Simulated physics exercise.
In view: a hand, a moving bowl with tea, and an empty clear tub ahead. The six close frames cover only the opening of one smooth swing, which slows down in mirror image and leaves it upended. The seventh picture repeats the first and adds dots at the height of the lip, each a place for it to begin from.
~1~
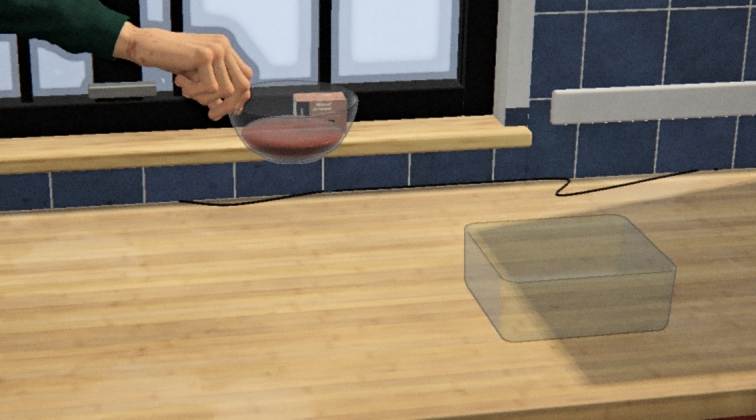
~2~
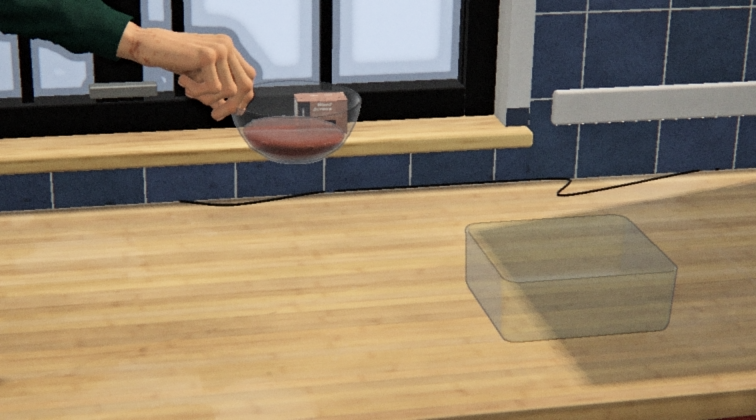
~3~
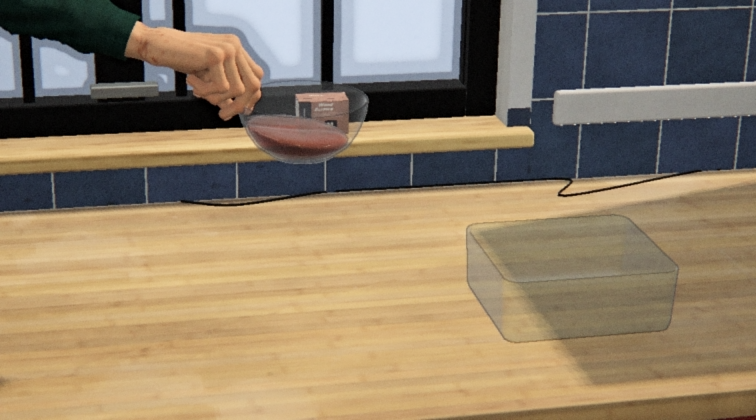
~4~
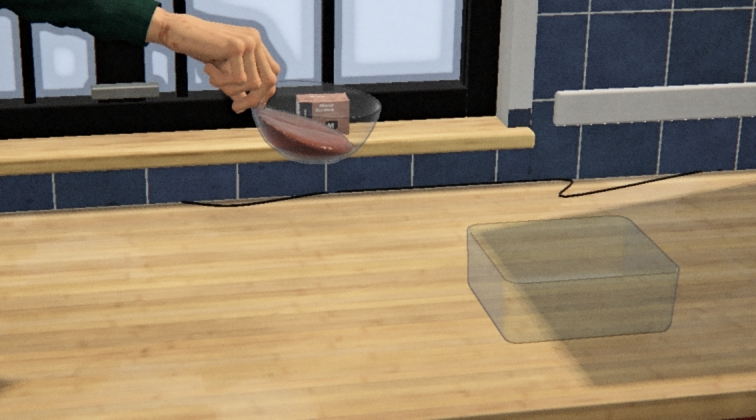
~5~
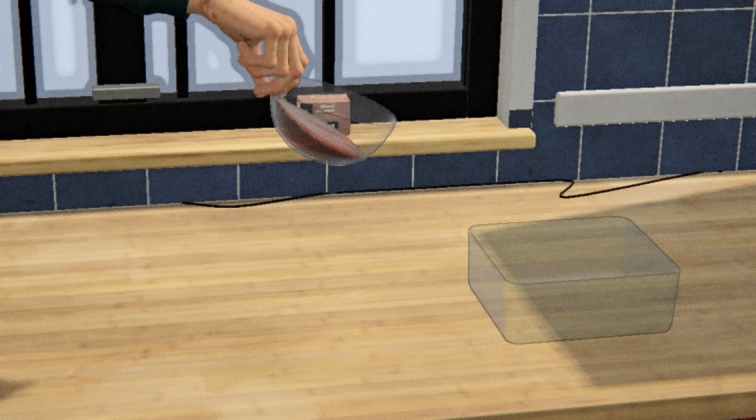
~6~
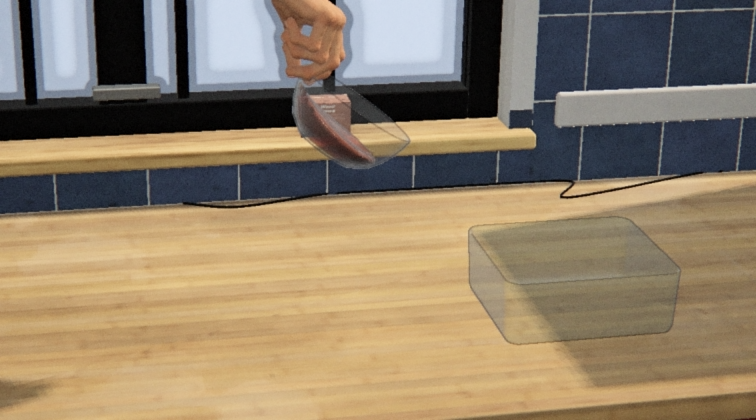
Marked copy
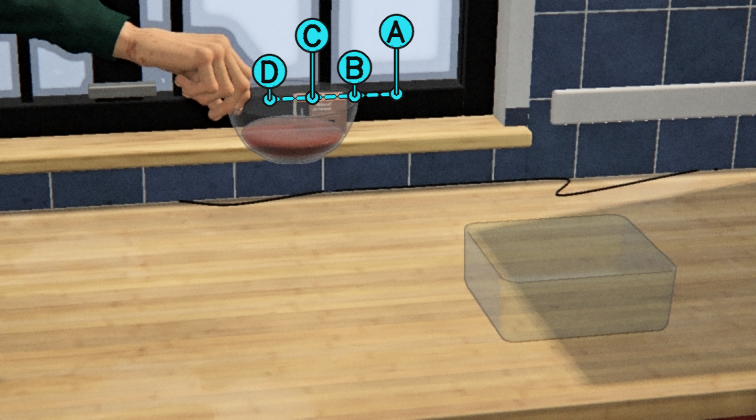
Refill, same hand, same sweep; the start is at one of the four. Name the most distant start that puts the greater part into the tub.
That is dot C.
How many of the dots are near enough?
Three.
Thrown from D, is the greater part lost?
Yes, that goes wrong.
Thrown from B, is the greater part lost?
No, that is safe.
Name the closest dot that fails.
D.
In cyan, A at (396, 93); B at (354, 95); C at (312, 97); D at (269, 99).
For dot A, about 70 % lands in the tub, 10 % falls short and 20 % goes beside or beyond.
For dot B, about 65 % lands in the tub, 7 % falls short and 28 % goes beside or beyond.
For dot C, about 70 % lands in the tub, 16 % falls short and 13 % goes beside or beyond.
For dot D, about 10 % lands in the tub, 86 % falls short and 4 % goes beside or beyond.
